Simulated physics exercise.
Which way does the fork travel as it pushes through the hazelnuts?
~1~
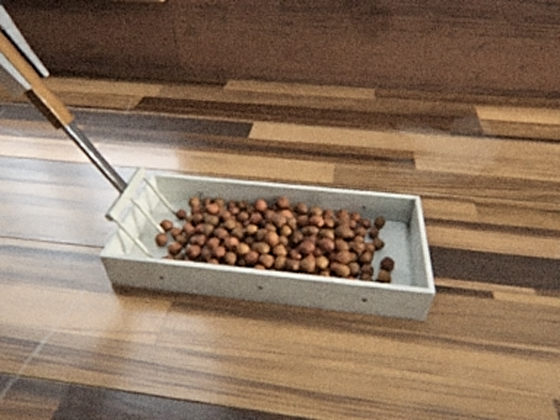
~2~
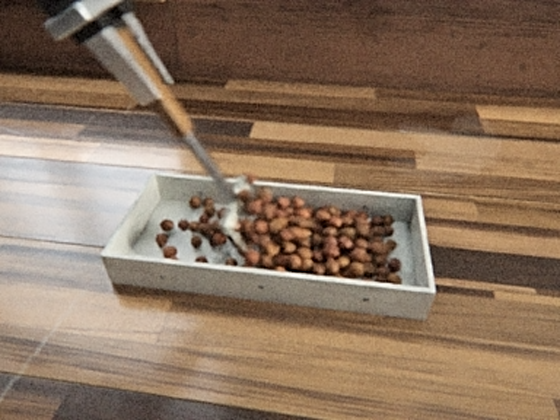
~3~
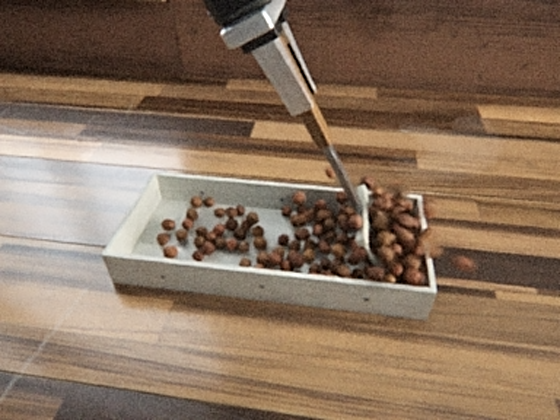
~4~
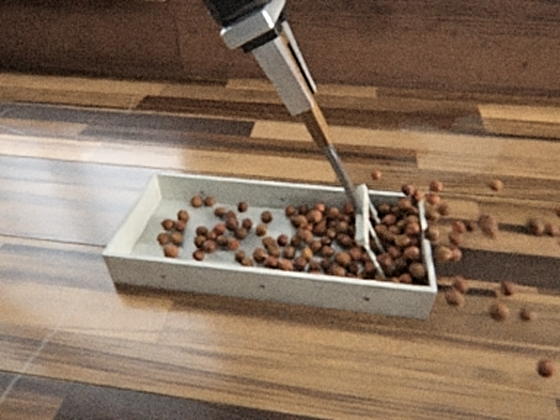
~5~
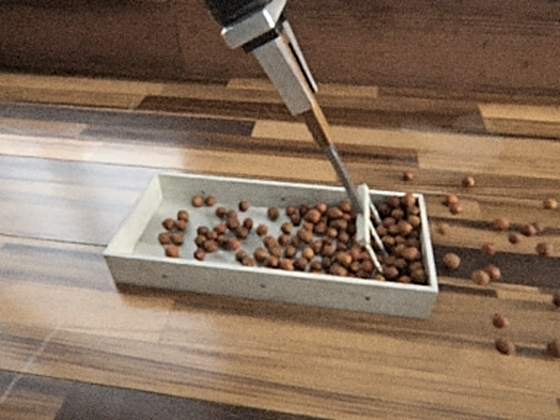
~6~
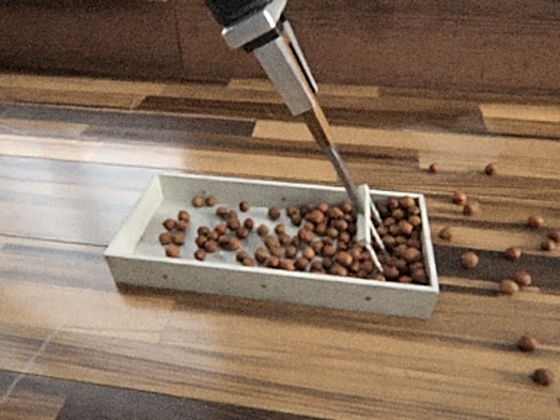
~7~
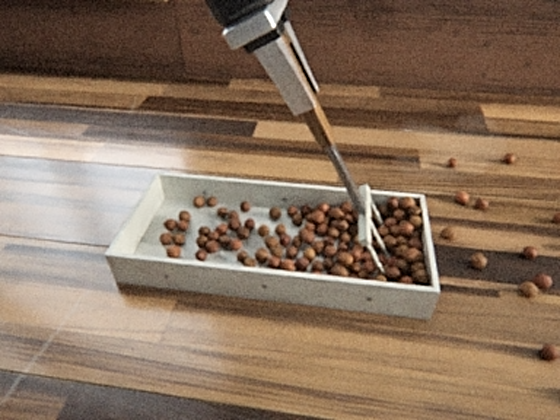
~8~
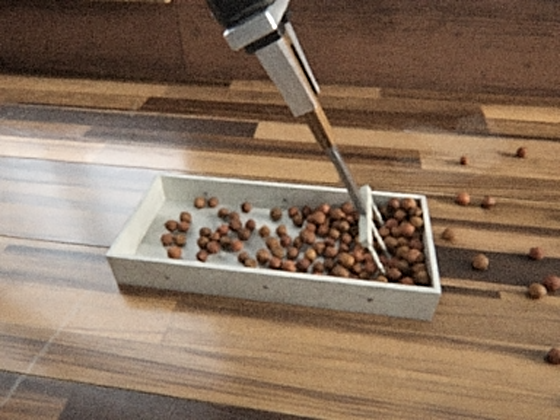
The fork travels to the right, from the left end of the trough toward the right end.
